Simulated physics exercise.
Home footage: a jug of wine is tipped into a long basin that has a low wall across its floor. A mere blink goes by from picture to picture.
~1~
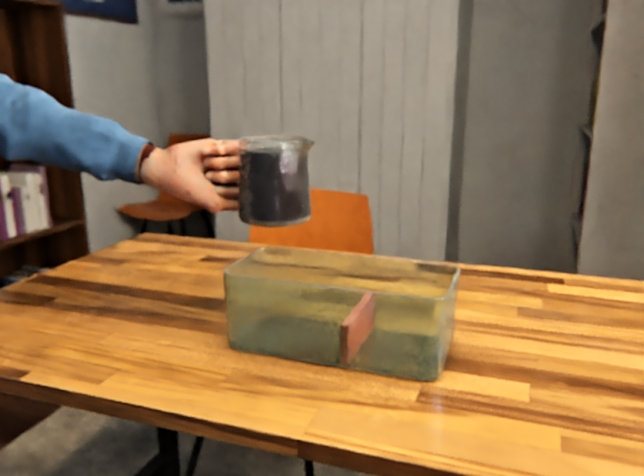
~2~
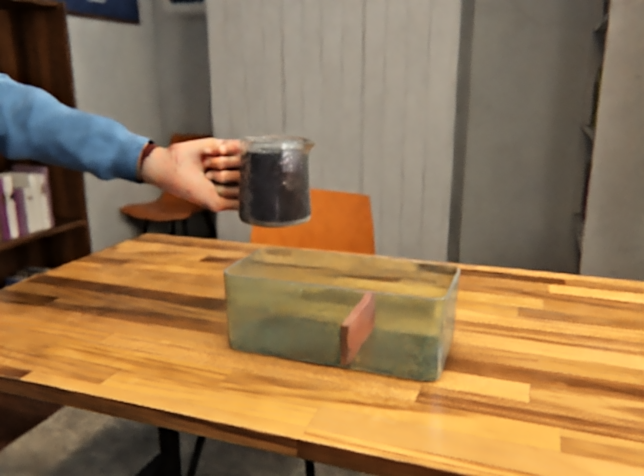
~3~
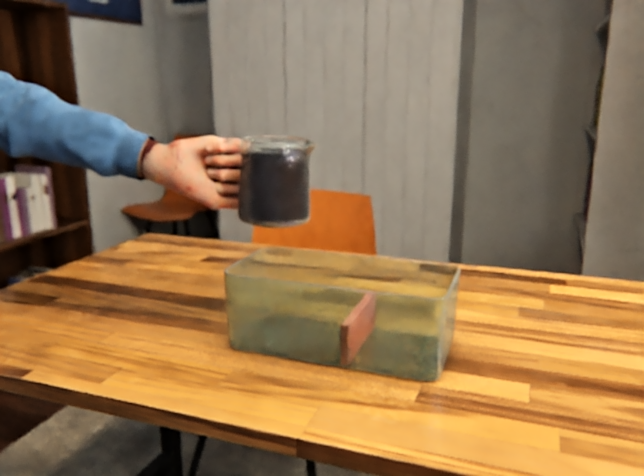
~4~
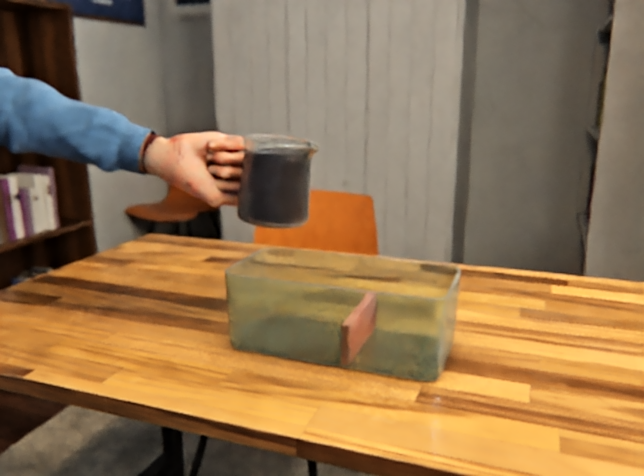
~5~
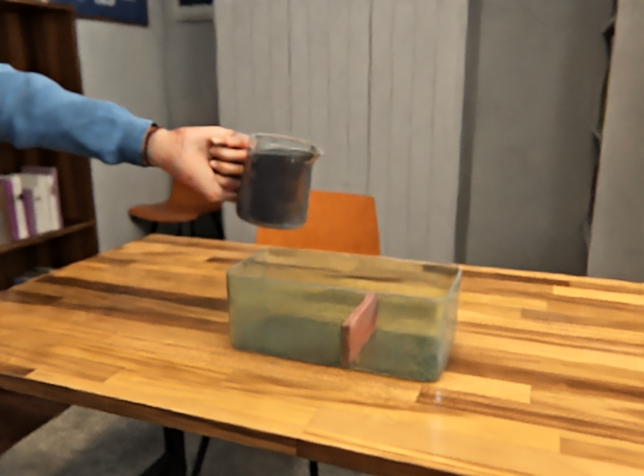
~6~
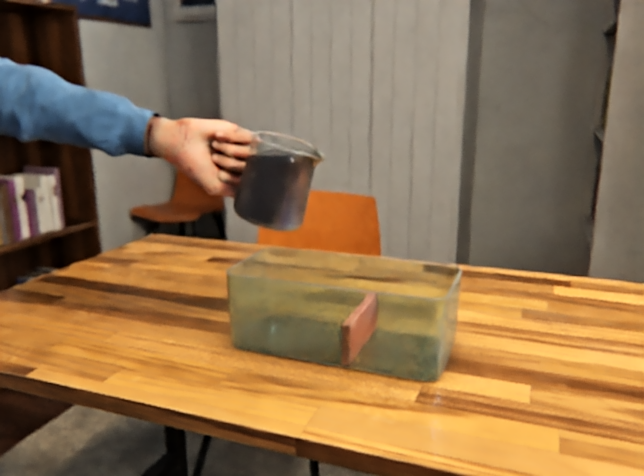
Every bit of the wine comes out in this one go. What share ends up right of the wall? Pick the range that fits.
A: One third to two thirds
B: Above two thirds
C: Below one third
The answer is A.
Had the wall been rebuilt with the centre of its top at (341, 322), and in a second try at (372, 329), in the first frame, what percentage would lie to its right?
With the first placement it is 80 %, with the second 30 %.
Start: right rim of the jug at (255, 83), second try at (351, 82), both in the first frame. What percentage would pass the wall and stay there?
First place gives some 5 %, second place some 75 %.
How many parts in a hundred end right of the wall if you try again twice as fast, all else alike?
I'd say roughly 30 in every hundred ends up there.
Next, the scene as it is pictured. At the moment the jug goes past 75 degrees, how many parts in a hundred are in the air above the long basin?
I'd say some 15 per cent of it.
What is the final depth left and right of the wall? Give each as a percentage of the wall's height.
I'd put the left at about 20 and the right at about 30.
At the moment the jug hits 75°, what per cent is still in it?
About 75 %.
A moment on, the jug is tipped on its side and 77 per cent is still to pour, 1 is left of the wall and 7 right of it.
Next, the jug is tipped right over and 24 per cent is still to pour, 18 is left of the wall and 42 right of it.
Then the jug is tipped right over and 2 per cent is still to pour, 47 is left of the wall and 48 right of it.
Later the jug is tipped right over and 0 per cent is still to pour, 50 is left of the wall and 49 right of it.
At rest 50 per cent lies left of the wall, 49 right of it and 1 outside.
